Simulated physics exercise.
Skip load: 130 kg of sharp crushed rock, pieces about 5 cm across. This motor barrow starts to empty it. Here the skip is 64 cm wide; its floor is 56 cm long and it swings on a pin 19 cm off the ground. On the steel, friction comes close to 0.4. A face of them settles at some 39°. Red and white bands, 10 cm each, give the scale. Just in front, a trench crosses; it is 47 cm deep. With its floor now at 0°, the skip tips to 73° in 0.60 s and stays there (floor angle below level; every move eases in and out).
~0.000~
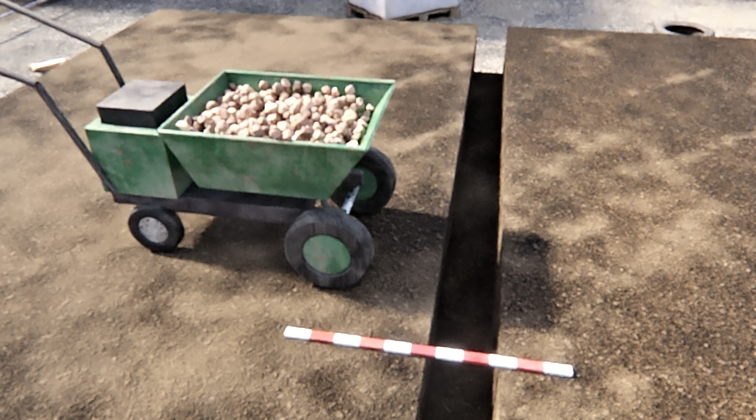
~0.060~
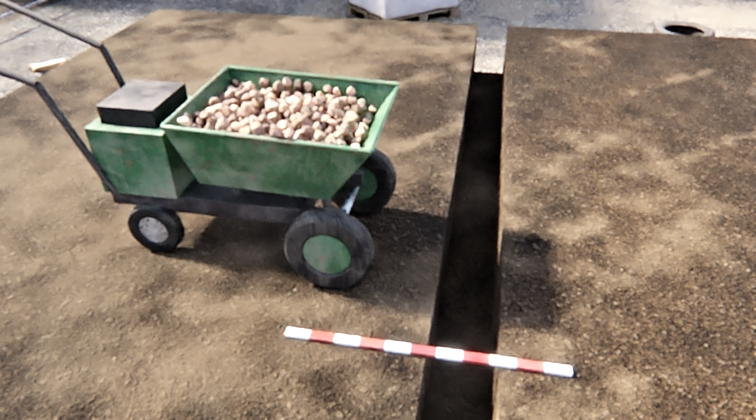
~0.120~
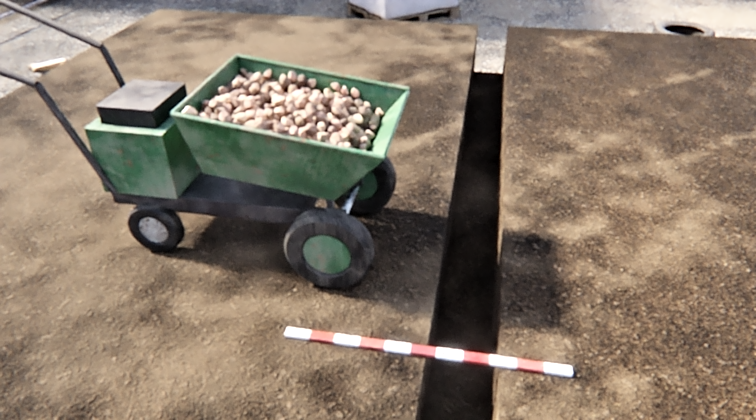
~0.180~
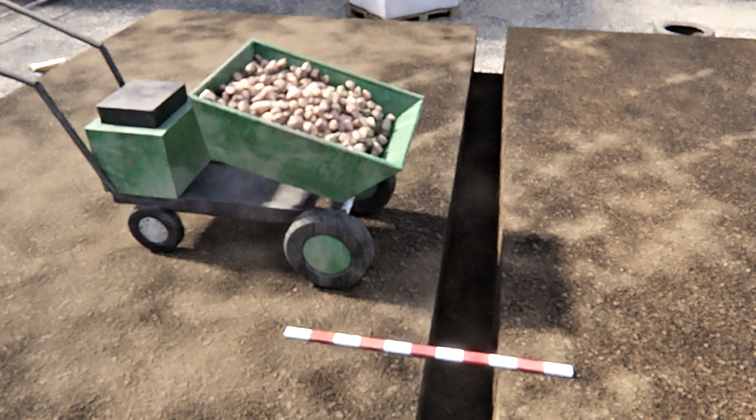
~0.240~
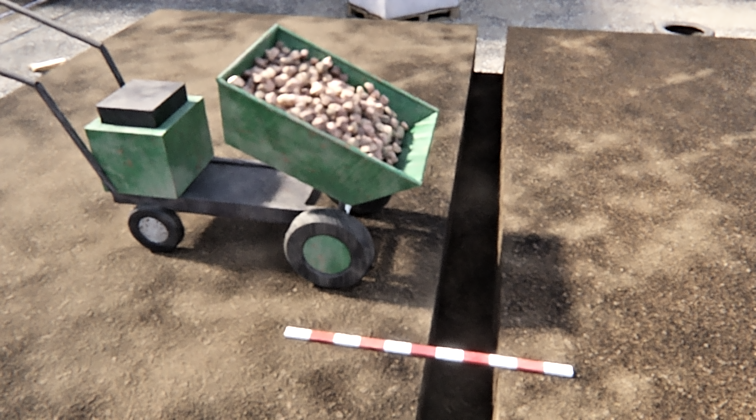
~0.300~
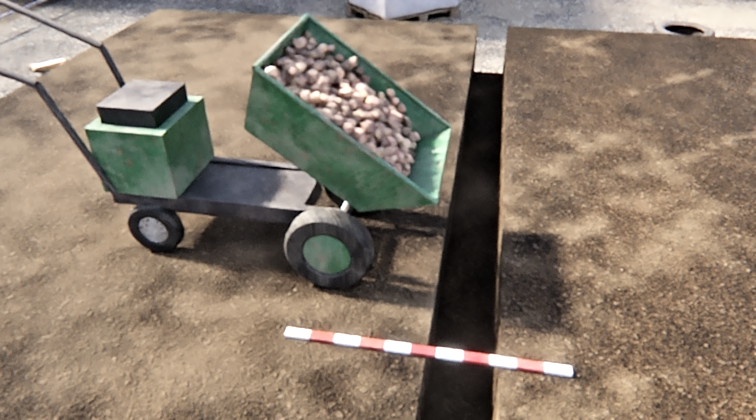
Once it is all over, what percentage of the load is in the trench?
Roughly 45 percent of the load is in the trench.
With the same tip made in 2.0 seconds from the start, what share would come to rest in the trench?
70 %.
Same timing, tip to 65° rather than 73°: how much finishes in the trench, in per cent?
I'd guess some 30 in a hundred.
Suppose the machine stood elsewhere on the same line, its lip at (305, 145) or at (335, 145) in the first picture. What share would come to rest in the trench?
That gives roughly 70 per cent and roughly 70 per cent.
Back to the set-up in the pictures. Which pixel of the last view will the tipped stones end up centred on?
Around (492, 301).
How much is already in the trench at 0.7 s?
Around 15 per cent of it, at that instant.
After 0.4 s the floor is at 62°; 100 % in the skip; the foremost stones are at (449, 204).
After 0.7 s the floor is at 73°; 70 % in the skip, 13 % in the trench, 18 % past the trench; the foremost stones are at (546, 266).
After 1.0 s the floor is at 73°; 24 % in the skip, 31 % in the trench, 45 % past the trench; the foremost stones are at (740, 281).
After 3.0 s the floor is at 73°; 11 % in the skip, 45 % in the trench, 44 % past the trench; the foremost stones are past the picture's edge.
